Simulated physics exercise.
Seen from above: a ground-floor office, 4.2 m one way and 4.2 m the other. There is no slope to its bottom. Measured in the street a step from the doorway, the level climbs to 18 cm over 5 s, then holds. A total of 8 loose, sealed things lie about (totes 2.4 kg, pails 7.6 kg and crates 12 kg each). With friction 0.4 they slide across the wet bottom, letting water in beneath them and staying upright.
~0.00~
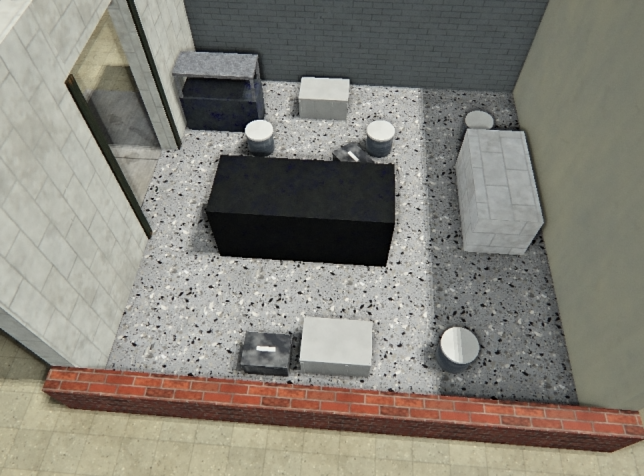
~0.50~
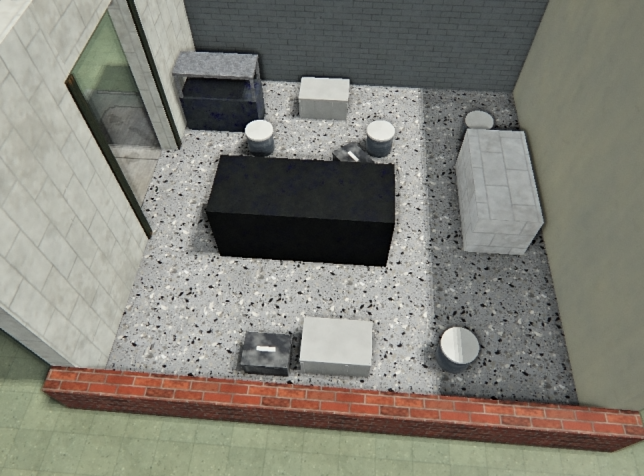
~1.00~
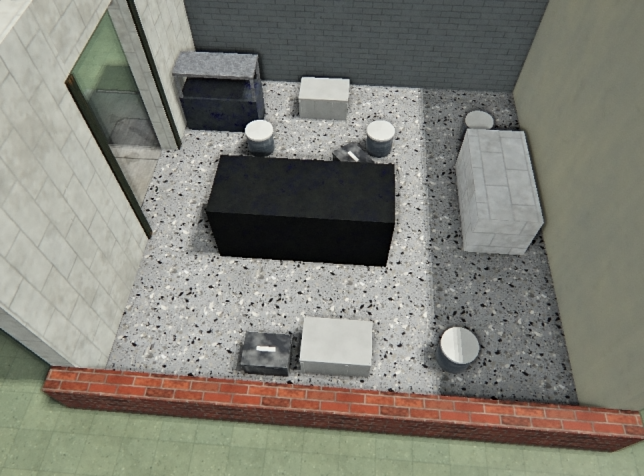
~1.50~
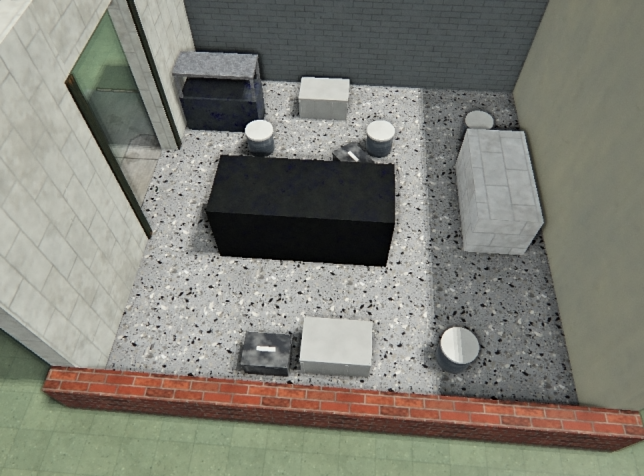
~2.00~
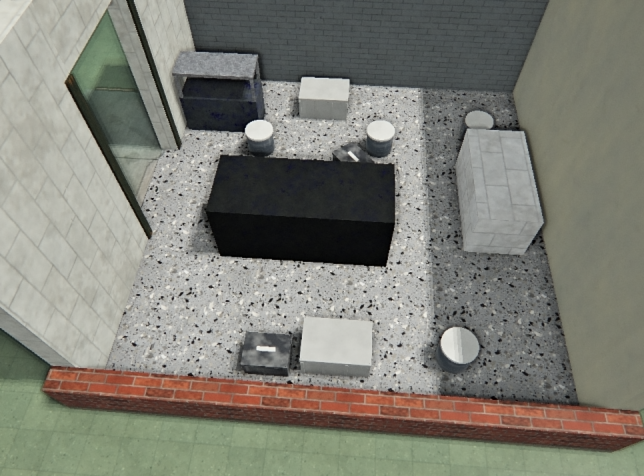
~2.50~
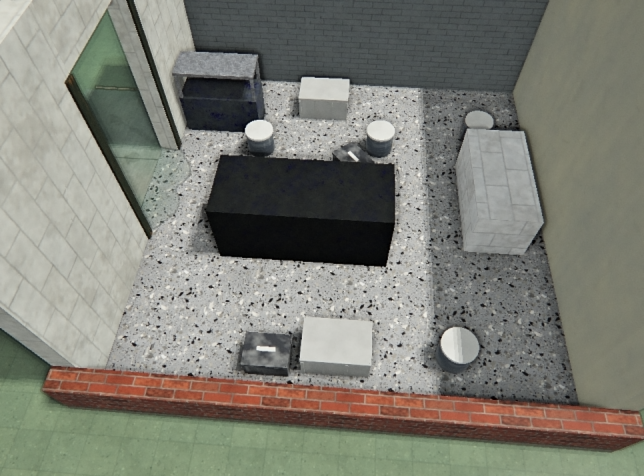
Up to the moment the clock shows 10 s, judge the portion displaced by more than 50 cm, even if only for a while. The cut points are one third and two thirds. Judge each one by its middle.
Watching this, I'd call it a moderate share.
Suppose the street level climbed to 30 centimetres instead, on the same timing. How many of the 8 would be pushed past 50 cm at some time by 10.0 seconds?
Then it comes to 7.
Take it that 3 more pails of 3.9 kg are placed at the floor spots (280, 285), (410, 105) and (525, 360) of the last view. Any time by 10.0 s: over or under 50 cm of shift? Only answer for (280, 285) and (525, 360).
Order as asked: Not as far and not as far.
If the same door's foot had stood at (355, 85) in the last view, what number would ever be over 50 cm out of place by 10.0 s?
Result: 4 of them.
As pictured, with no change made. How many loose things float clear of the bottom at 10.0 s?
Tally: 4 of them.
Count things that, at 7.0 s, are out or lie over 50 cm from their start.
That would be 2.
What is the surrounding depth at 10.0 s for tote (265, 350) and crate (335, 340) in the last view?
About 5 and 6 cm.
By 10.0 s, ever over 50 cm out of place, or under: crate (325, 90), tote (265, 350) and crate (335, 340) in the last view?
Within, beyond, within.
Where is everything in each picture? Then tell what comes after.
A tote at (353, 157) rests on the ground; a pail at (381, 130) rests on the ground; water covers 0.0 m2; 0 of 8 have shifted, in the first picture.
A tote at (353, 157) rests on the ground; a pail at (381, 130) rests on the ground; water covers 0.0 m2; 0 of 8 have shifted, in the second picture.
A tote at (353, 157) rests on the ground; a pail at (381, 130), on the bottom; water covers 0.0 m2; 0 of 8 have shifted, in the third picture.
A tote at (353, 157) rests on the ground; a pail at (381, 130), on the bottom; water covers 0.0 m2; 0 of 8 have shifted, in the fourth picture.
A tote at (353, 157) rests on the ground; a pail at (381, 130), on the bottom; water covers 0.0 m2; 0 of 8 have shifted, in the fifth picture.
A tote at (353, 157) rests on the ground; a pail at (381, 130) rests on the ground; 0.1 m2 under water; 0 of 8 have shifted, in the sixth picture.
After 3.5 s 0 of 8 are over 50 cm from their spots; 0 afloat.
After 4.5 s 0 of 8 are over 50 cm from their spots; 0 afloat.
After 7.0 s 2 of 8 are over 50 cm from their spots; 1 afloat.
After 10.0 s 3 of 8 are over 50 cm from their spots, and 3 have been at some point; 4 afloat.
